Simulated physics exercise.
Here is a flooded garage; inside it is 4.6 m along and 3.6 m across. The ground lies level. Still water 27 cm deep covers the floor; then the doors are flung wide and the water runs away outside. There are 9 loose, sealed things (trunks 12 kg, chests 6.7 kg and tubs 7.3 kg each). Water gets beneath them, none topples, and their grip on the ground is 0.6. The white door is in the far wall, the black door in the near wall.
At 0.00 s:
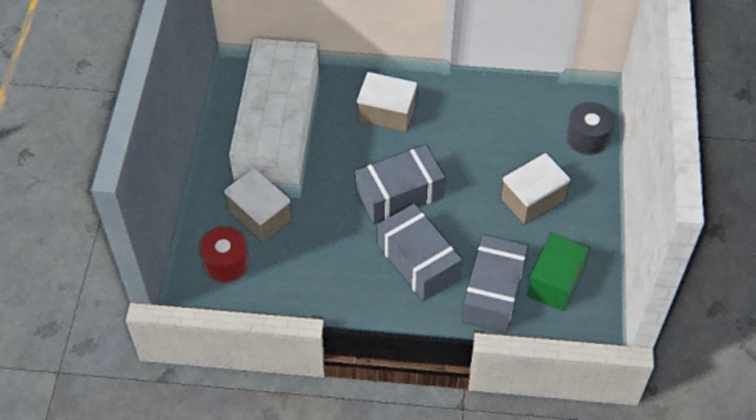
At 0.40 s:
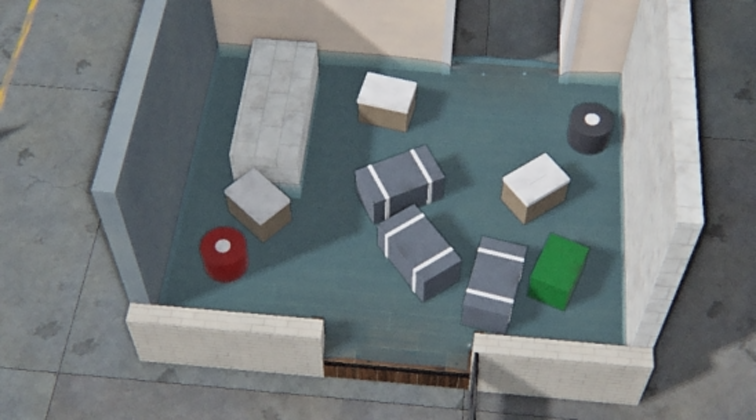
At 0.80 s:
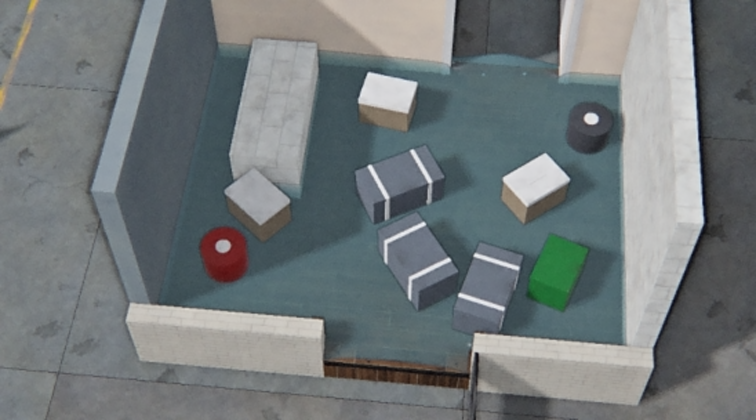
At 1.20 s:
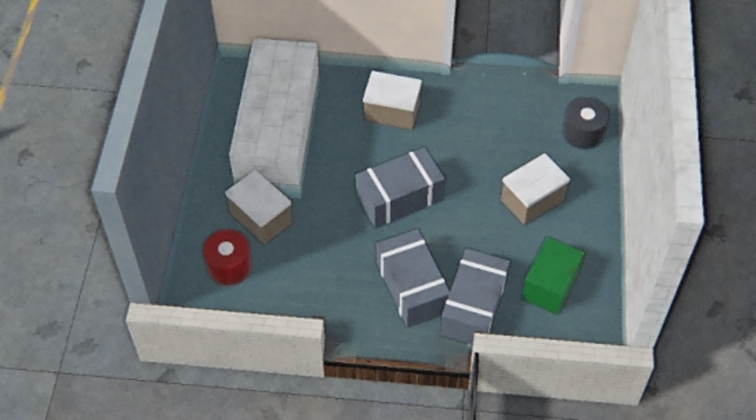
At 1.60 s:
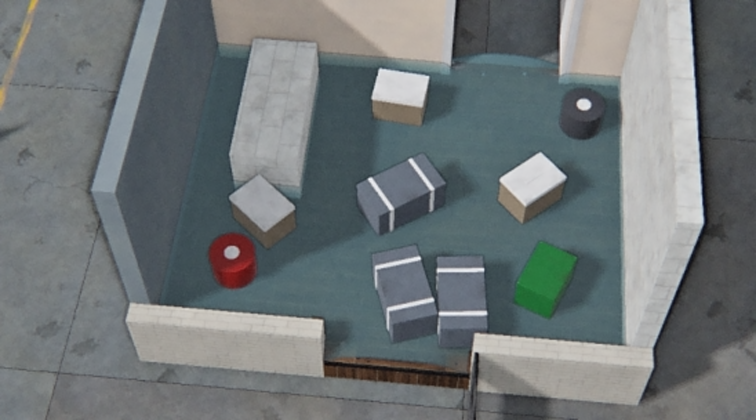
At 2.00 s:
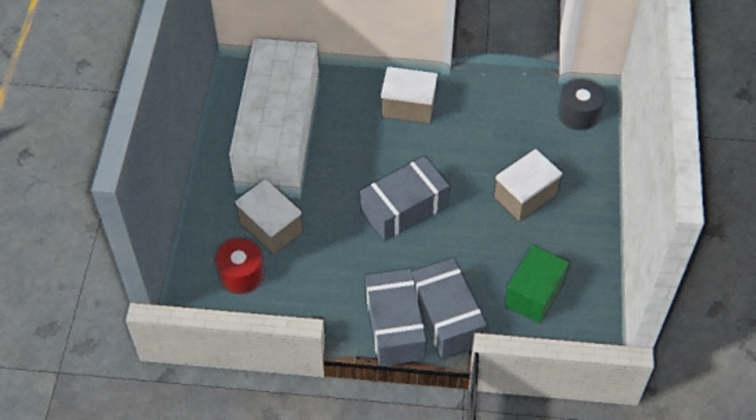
Two doors, a white one in the far wall and a black one in the near wall, open in a flooded garage seen from high above by a still camera. Grey chests with white bands, pale-topped boxes, a green chest and red and dark tubs float beside a fixed pale block at left. Two banded chests turn and drift together to the near doorway, while the others shift more slightly, the dark tub toward the far wall.
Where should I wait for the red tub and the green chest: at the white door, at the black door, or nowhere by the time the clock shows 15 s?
Red tub: Black doorway; green chest: Black door.
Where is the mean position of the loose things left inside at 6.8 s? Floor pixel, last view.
Near (455, 253).
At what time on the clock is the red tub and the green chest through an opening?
Near 6.0 and 8.5 s.
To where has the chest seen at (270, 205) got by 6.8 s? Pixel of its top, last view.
Around (362, 250).
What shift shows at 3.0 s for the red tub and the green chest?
About 40 and 30 cm.
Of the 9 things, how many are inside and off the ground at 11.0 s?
2 of them.
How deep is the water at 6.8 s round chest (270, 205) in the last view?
Roughly 13 cm.
After 3.0 s the red tub is near (256, 265), 0.4 m from its start, afloat; the green chest is near (527, 273), 0.3 m from its start, afloat; 1 of 9 are out; 8 afloat.
After 6.8 s the red tub has gone out by the black door; the green chest is near (485, 302), 0.8 m from its start, afloat; 5 of 9 are out; 4 afloat.
After 11.0 s the red tub has gone out by the black door; the green chest has gone out by the black door; 7 of 9 are out; 2 afloat.
After 15.0 s the red tub has gone out by the black door; the green chest has gone out by the black door; 9 of 9 are out; 0 afloat.
